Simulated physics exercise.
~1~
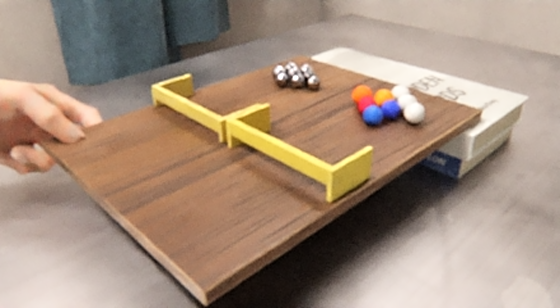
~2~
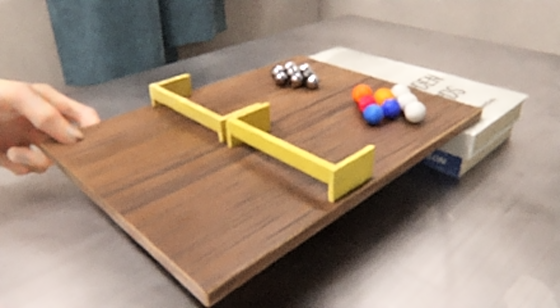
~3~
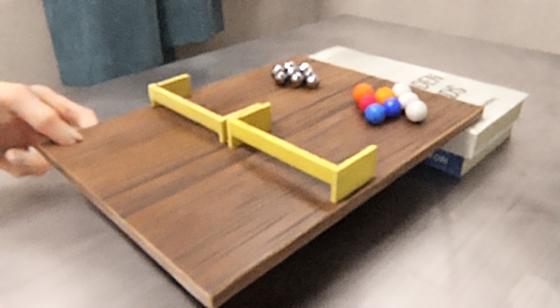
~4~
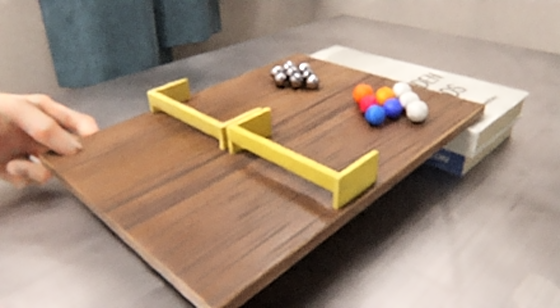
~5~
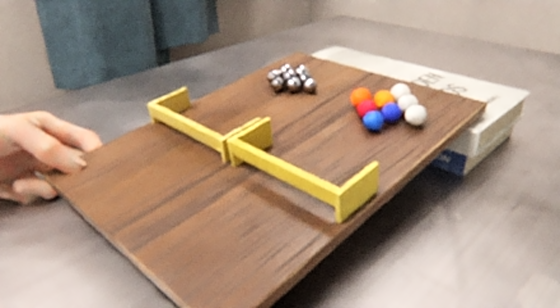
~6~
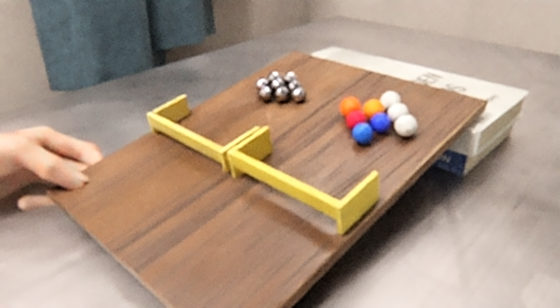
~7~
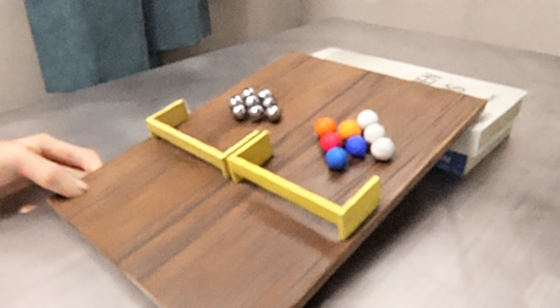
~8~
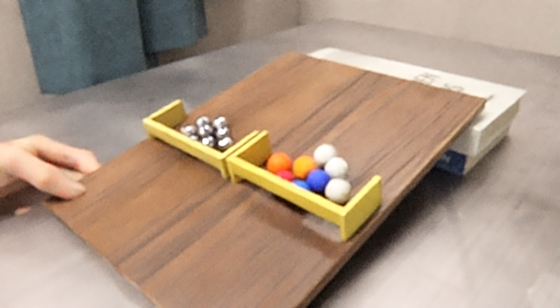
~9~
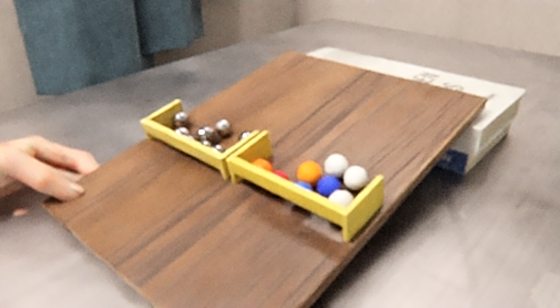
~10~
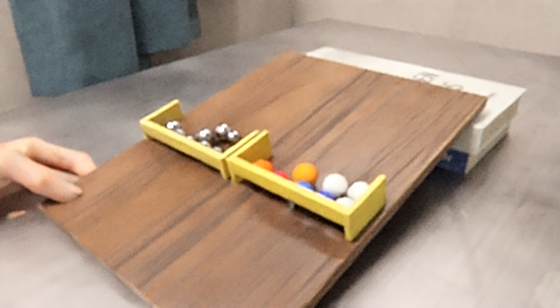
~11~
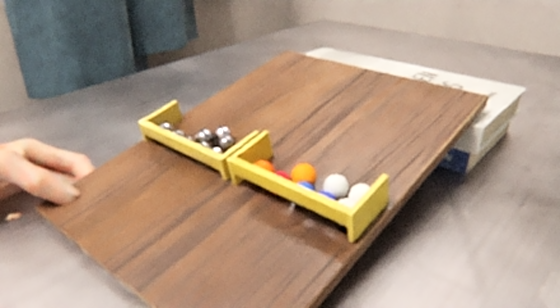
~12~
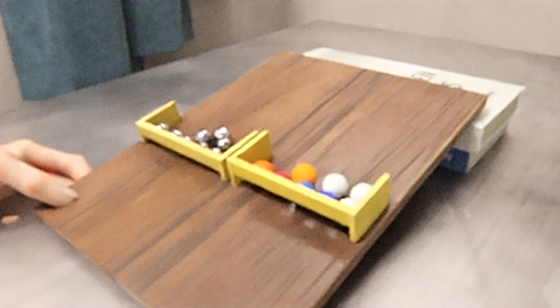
The footage shows a hand at the left edge of a wooden board propped on books, its slope steepening until clusters of metallic and colored balls roll down toward two yellow barriers. Both groups end up gathered behind their separate barriers as the board rests tilted.
